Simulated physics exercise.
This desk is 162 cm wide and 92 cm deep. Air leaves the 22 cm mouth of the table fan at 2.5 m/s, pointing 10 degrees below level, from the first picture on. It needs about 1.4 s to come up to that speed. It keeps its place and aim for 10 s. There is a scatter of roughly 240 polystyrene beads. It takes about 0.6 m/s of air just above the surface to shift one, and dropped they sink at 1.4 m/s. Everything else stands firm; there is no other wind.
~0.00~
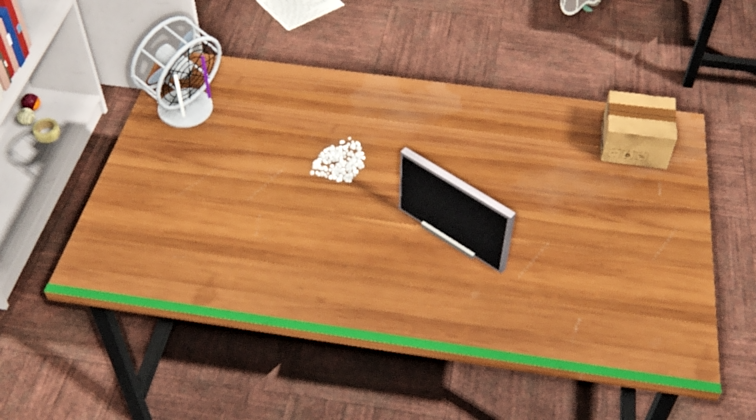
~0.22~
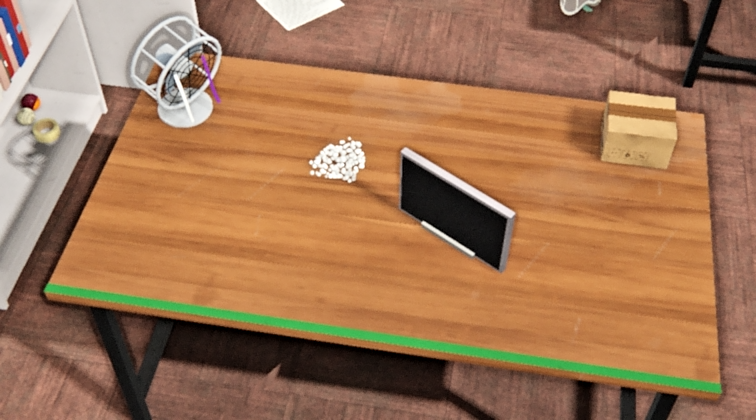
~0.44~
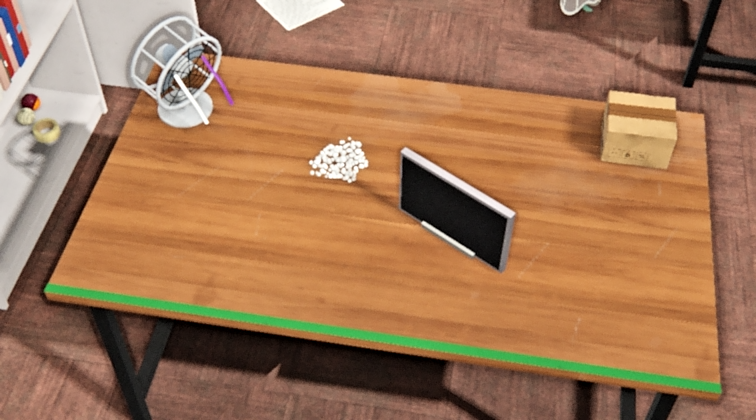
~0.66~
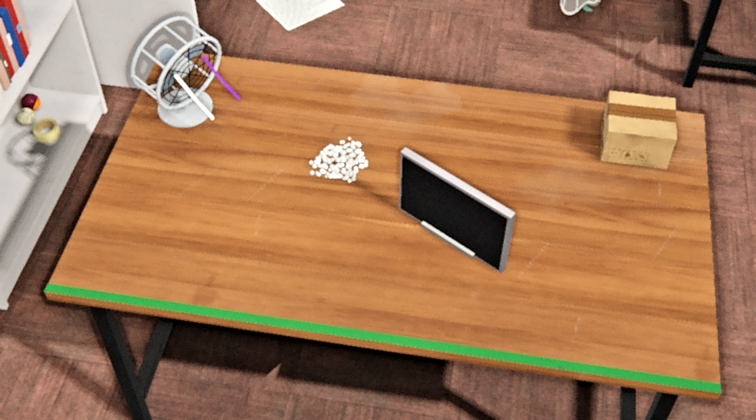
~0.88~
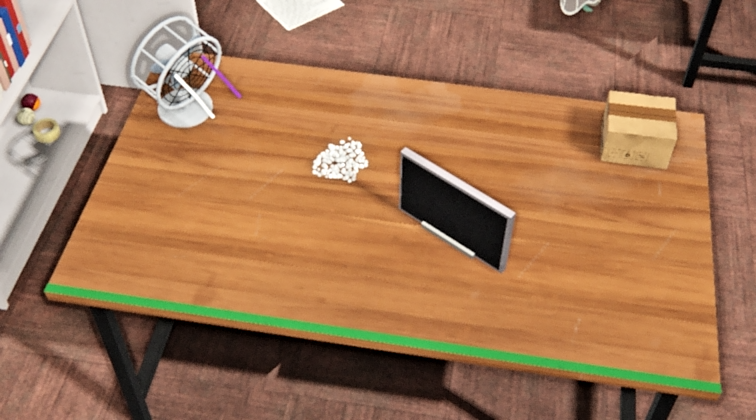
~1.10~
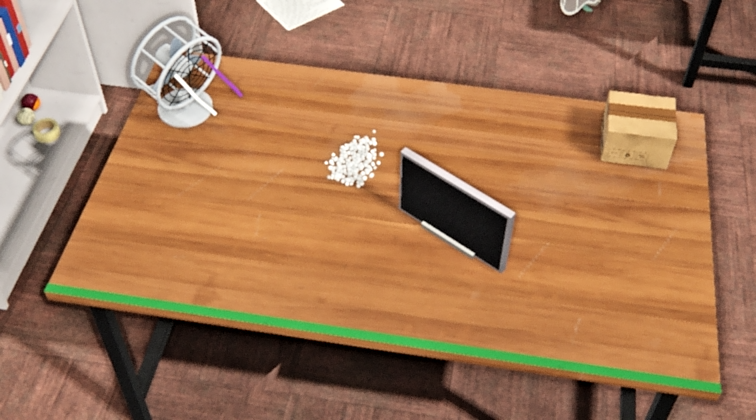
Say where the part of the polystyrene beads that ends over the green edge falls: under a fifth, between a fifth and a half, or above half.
By then less than a fifth are over the green edge.
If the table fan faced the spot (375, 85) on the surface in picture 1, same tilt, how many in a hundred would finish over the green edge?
It would be near 0 %.
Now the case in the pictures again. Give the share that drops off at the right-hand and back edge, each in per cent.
About 40 % right-hand, 0 % back.
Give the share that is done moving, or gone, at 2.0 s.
About 0 %.
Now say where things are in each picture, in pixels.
In the first picture, the middle of the polystyrene beads is near (341, 162), none has stirred yet and the mouth of the table fan is at (177, 64).
In the second picture, the middle of the polystyrene beads is near (345, 160), none has stirred yet and the green edge is centred on (370, 341).
In the third picture, the middle of the polystyrene beads is near (345, 160), none has stirred yet, the top of a laptop is at (457, 181) and the top of a box is at (642, 114).
In the fourth picture, the middle of the polystyrene beads is near (341, 161) and none has stirred yet.
In the fifth picture, the middle of the polystyrene beads is near (341, 161) and none has stirred yet.
In the sixth picture, the middle of the polystyrene beads is near (353, 164), the farthest in sight from the table fan is at (372, 176) and about 75 % have left their places.
After 2.0 s the count stands so, 0 % are over the green edge; the middle of those still in play is near (575, 161).
After 3.2 s the count stands so, 0 % are over the green edge; the middle of those still in play is near (595, 153).
After 5.5 s the count stands so, 0 % are over the green edge; the middle of those still in play is near (593, 145).
After 10.0 s, at the end, 0 % are over the green edge; the middle of those still in play is near (593, 145).
